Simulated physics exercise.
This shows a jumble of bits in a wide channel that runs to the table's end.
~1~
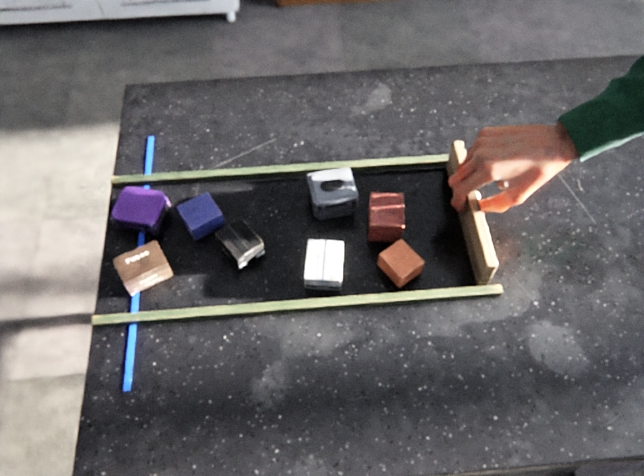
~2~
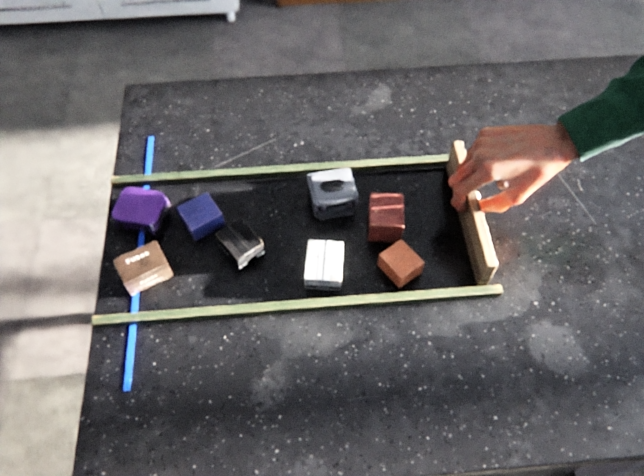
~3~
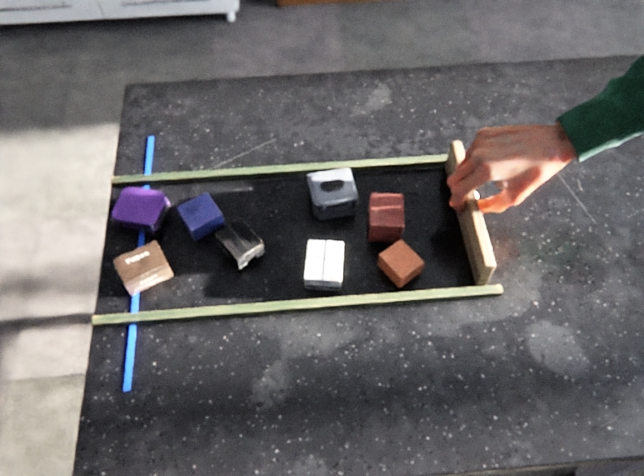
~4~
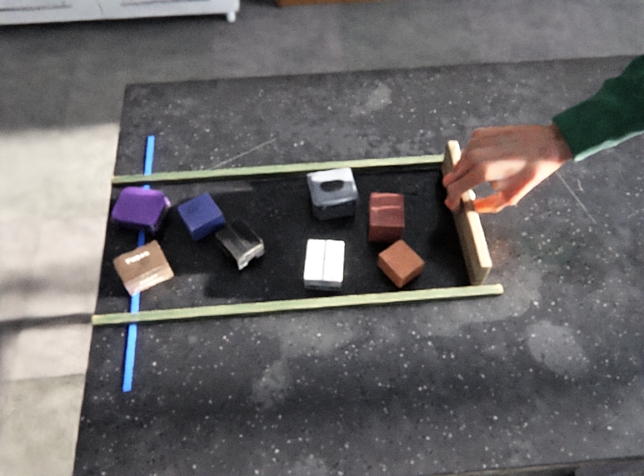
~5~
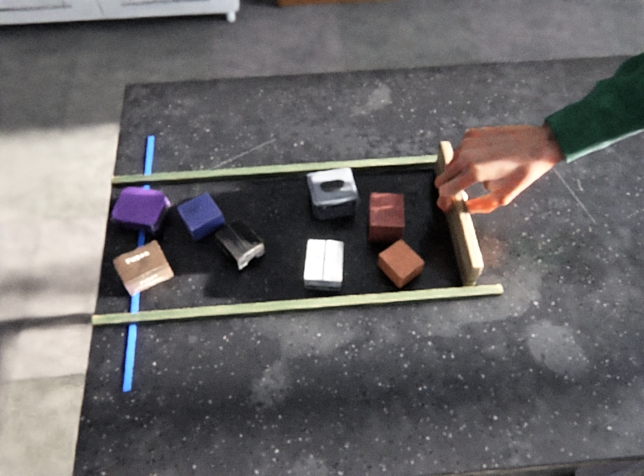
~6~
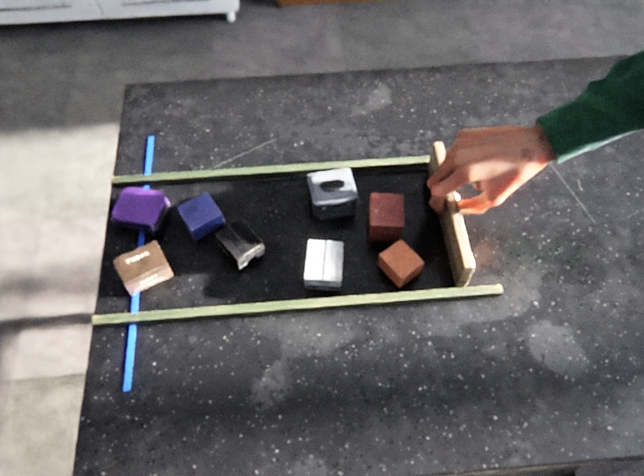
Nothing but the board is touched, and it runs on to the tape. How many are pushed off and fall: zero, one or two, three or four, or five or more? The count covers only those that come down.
At least five come down.
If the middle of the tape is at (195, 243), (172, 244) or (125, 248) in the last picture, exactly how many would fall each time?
Try 1: 1; try 2: 2; try 3: 5.
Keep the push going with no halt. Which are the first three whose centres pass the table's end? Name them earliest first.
The purple case, the brown box, then the blue block.
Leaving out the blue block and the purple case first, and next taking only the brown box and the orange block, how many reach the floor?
That gives 3 in the first case, then 3 in the second.
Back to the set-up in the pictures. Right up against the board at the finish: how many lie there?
I count 3 of them.
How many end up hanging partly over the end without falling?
It comes to 1.
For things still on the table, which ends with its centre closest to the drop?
The grey case is the one.
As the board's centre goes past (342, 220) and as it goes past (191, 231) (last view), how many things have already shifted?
4 by the first point, 8 by the second.
Soon after, none off yet; purple case at rest near (141, 211); brown box at rest near (143, 268); blue block at rest near (201, 217).
In the end, the number that fall off is five or more; gone, white box, black box, blue block, brown box and purple case.
